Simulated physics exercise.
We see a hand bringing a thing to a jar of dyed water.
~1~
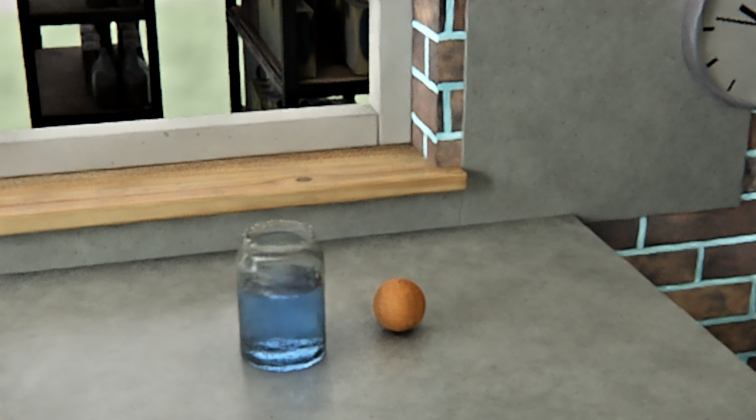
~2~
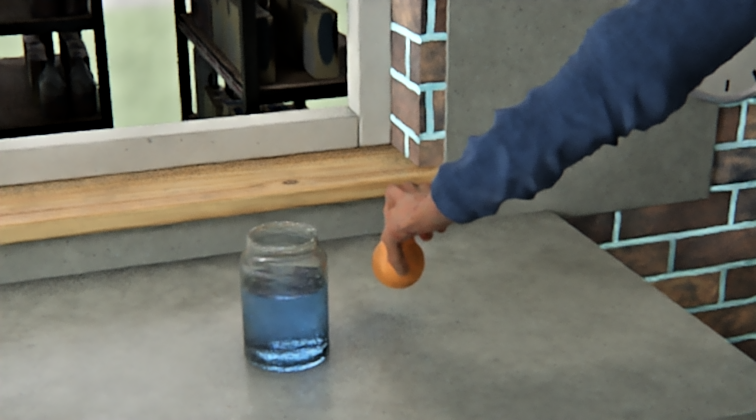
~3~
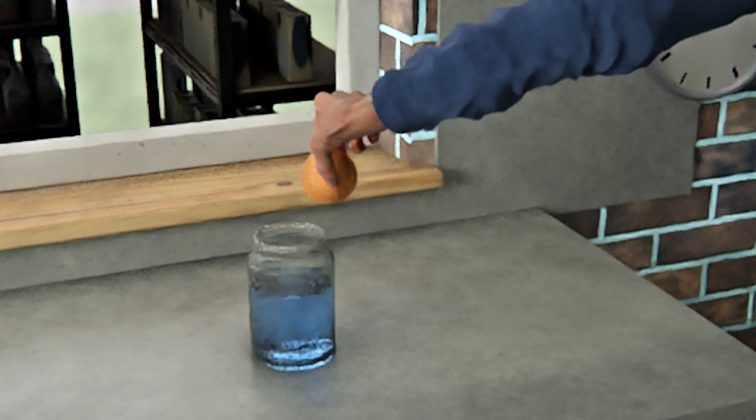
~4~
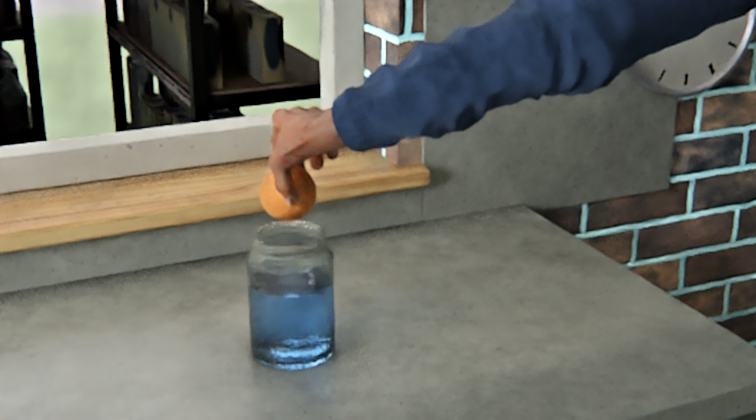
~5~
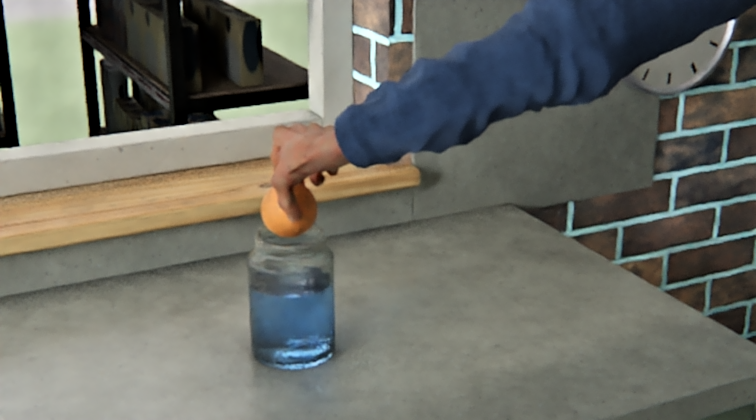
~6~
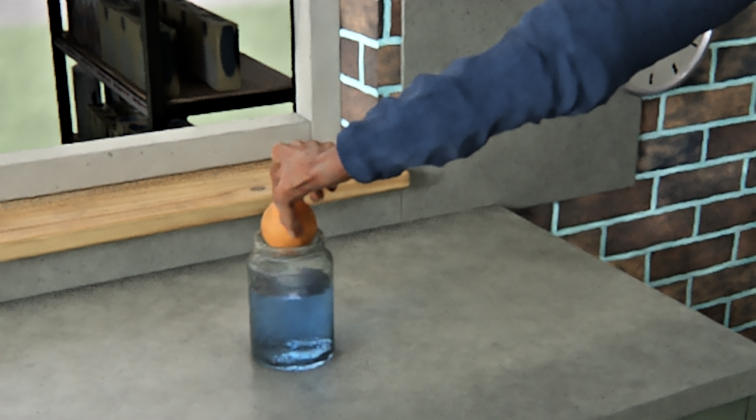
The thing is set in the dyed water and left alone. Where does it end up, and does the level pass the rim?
It bobs on top, and the jar keeps it all in.
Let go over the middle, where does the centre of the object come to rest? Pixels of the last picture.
At about (291, 283).
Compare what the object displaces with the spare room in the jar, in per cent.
Close to 30 %.
Next, the orange enters the dyed water; the jar is about two thirds full.
After that, the orange comes up again; the jar is about two thirds full.
Finally, the orange rides on the surface; the jar is about two thirds full; the top is dry.
